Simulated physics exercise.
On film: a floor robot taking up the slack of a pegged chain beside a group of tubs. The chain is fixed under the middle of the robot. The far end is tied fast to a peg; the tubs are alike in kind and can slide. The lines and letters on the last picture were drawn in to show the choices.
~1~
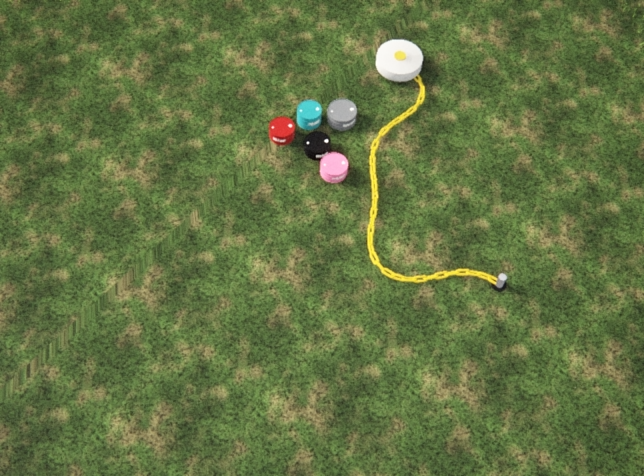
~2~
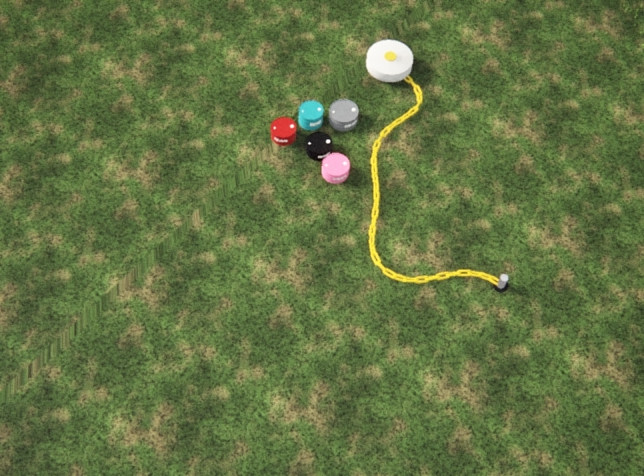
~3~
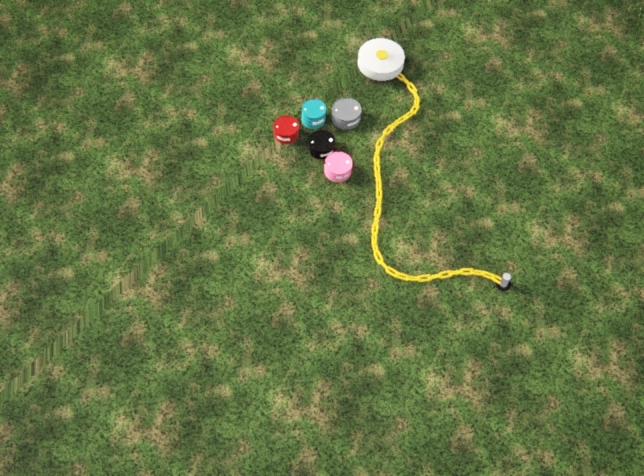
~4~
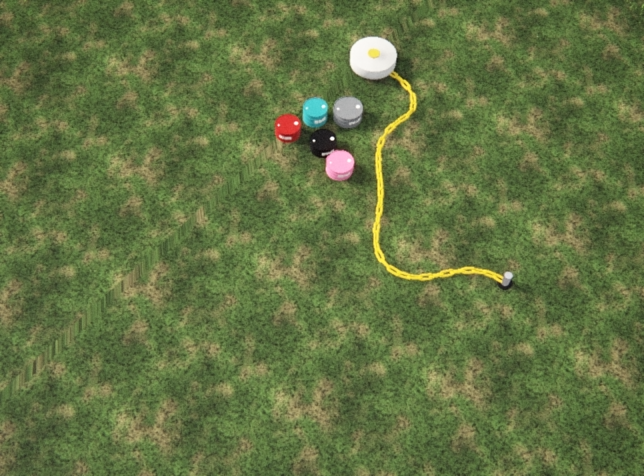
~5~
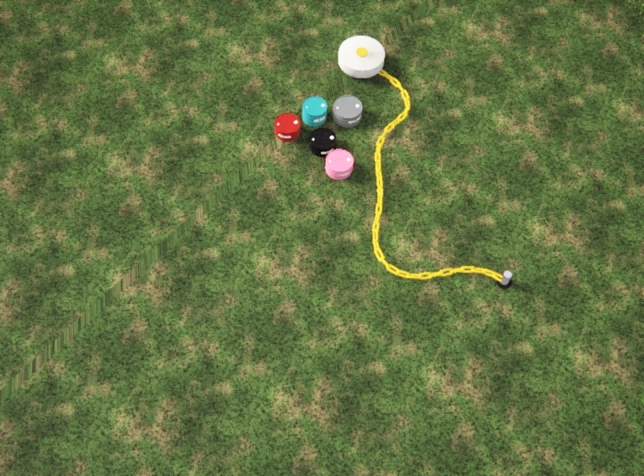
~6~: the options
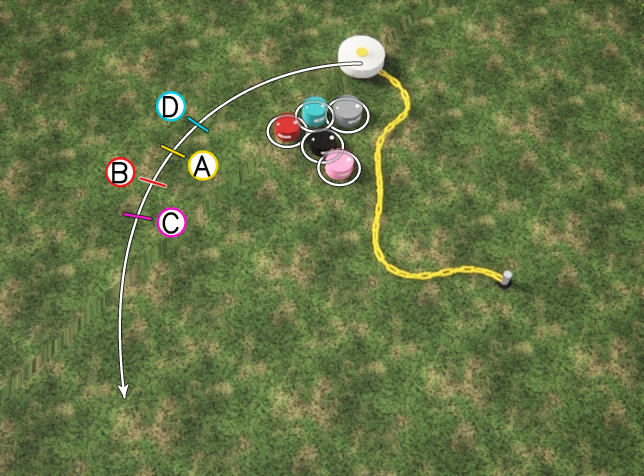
A round white robot slid slowly to the left across the grass, drawing the top of a yellow chain with it, while the five colored tubs below and the pegged far end barely shifted.
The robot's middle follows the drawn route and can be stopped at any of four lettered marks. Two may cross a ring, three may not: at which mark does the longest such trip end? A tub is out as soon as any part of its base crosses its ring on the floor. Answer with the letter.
D.
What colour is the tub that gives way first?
The grey one.
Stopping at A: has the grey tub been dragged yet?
By then, yes.
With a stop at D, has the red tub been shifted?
No.
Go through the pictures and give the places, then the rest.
Black tub (317, 146); grey tub (342, 115); pink tub (334, 168), in the first frame.
Robot (389, 62); turquoise tub (311, 116), in the second frame.
Robot (381, 60); red tub (286, 130), in the third frame.
Robot (373, 59); grey tub (348, 112), in the fourth frame.
Robot (361, 58); turquoise tub (315, 112); peg (506, 278); red tub (287, 127), in the fifth frame.
On the marked copy, A at (173, 151); B at (153, 182); C at (137, 217); D at (198, 125); the route from (361, 63) via (164, 163) to (125, 397).
Taking D. A third of the way, robot (298, 66).
Two thirds of the way, robot (241, 88).
When it is over, robot (197, 119); grey tub (339, 123); one over the rings.
As for the rest, A has four over the rings; B has five over the rings; C has five over the rings.
